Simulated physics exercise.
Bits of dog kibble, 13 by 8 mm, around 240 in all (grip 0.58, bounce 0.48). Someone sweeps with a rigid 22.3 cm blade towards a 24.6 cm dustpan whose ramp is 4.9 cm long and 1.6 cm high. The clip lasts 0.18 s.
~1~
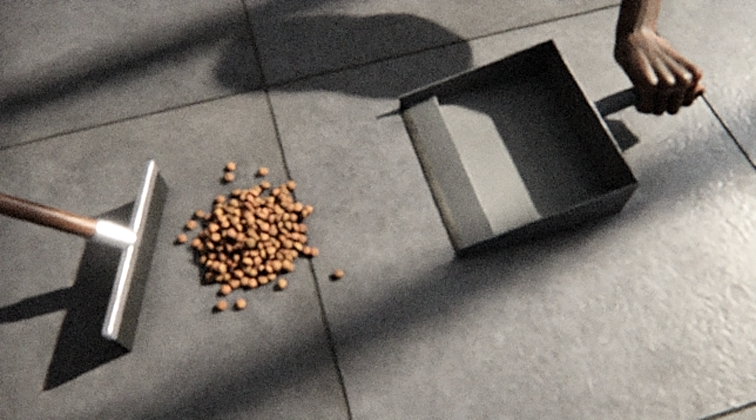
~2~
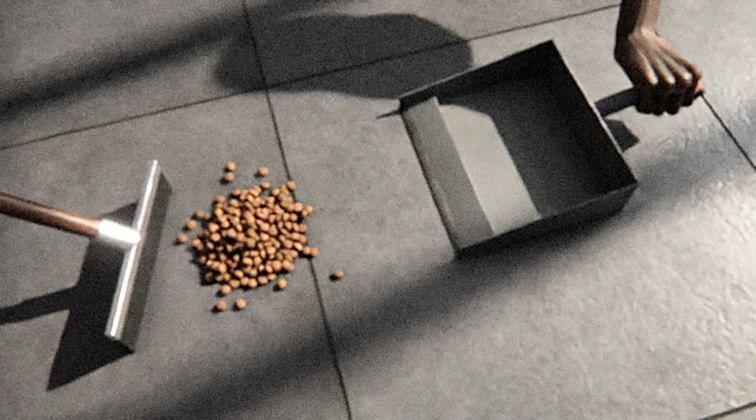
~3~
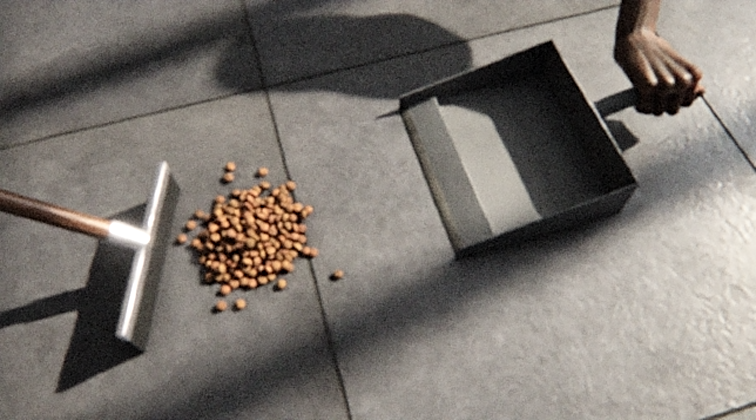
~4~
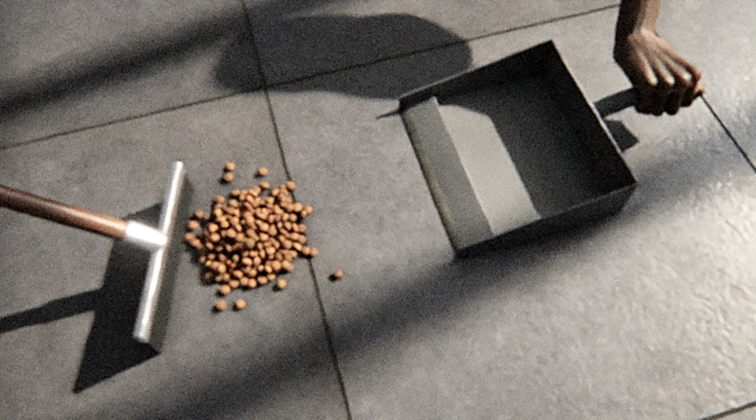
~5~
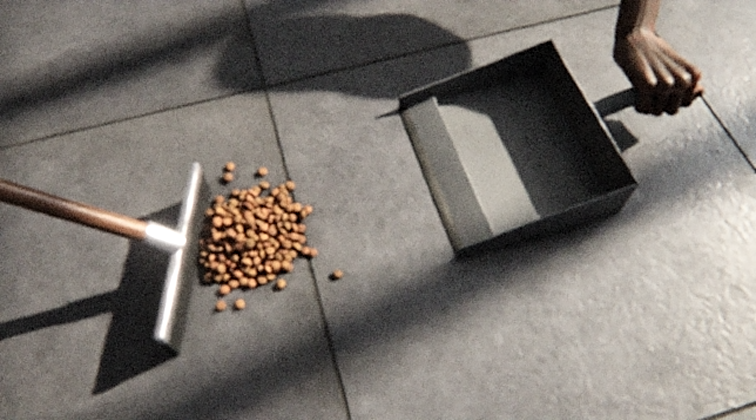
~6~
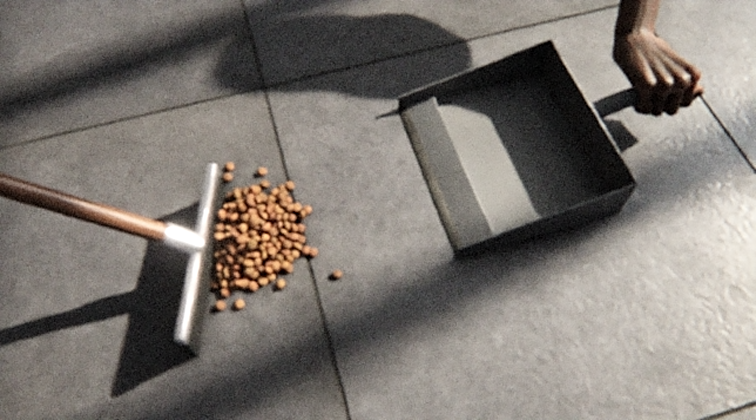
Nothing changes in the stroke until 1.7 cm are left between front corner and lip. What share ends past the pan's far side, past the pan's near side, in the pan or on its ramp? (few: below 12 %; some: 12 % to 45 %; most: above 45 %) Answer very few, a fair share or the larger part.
Past the pan's far side: Very few; past the pan's near side: A fair share; in the pan or on its ramp: A fair share.
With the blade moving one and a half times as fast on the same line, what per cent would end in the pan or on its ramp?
Then about 25 per cent.
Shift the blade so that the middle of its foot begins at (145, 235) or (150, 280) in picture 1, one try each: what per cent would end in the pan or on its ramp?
Some 20 and 15 per cent.
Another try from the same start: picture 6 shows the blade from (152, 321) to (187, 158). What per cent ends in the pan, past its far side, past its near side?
Pan 15, far 0, near 10.
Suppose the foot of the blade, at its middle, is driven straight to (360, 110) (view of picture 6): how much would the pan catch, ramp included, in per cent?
About 0 per cent.
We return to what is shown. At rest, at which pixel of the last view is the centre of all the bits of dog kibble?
Near (443, 244).
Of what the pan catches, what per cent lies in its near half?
About 100 per cent.
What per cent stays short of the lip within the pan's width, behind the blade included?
About 40 per cent.
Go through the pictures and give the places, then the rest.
In the first picture, blade from (111, 335) to (152, 168), moved 0.0 cm, 0 of the pieces shifted so far; middle of the pieces at (250, 234); pan at (517, 154).
In the second picture, blade from (114, 335) to (155, 169), moved 0.4 cm, 0 of the pieces shifted so far; middle of the pieces at (250, 234).
In the third picture, blade from (125, 336) to (164, 169), moved 1.6 cm, 0 of the pieces shifted so far; middle of the pieces at (250, 234).
In the fourth picture, blade from (142, 337) to (179, 170), moved 3.6 cm, 1 of the pieces shifted so far; middle of the pieces at (250, 234).
In the fifth picture, blade from (163, 338) to (197, 171), moved 5.8 cm, 22 of the pieces shifted so far; middle of the pieces at (250, 235).
In the sixth picture, blade from (182, 340) to (214, 172), moved 8.1 cm, 144 of the pieces shifted so far; middle of the pieces at (258, 230); pan at (516, 154).
Then, 0.20 s after the last picture, middle of the blade 17 cm from the lip; 0 % over the lip, far side 0 %, near side 10 %.
Then, 0.34 s after the last picture, middle of the blade 9 cm from the lip; 0 % over the lip, far side 0 %, near side 30 %.
Then, 0.61 s after the last picture, middle of the blade 5 cm from the lip; 20 % over the lip, far side 0 %, near side 40 %.
In the end, far side 0 %, near side 40 %, pan 20 %, in front of the lip or behind the blade 40 %.
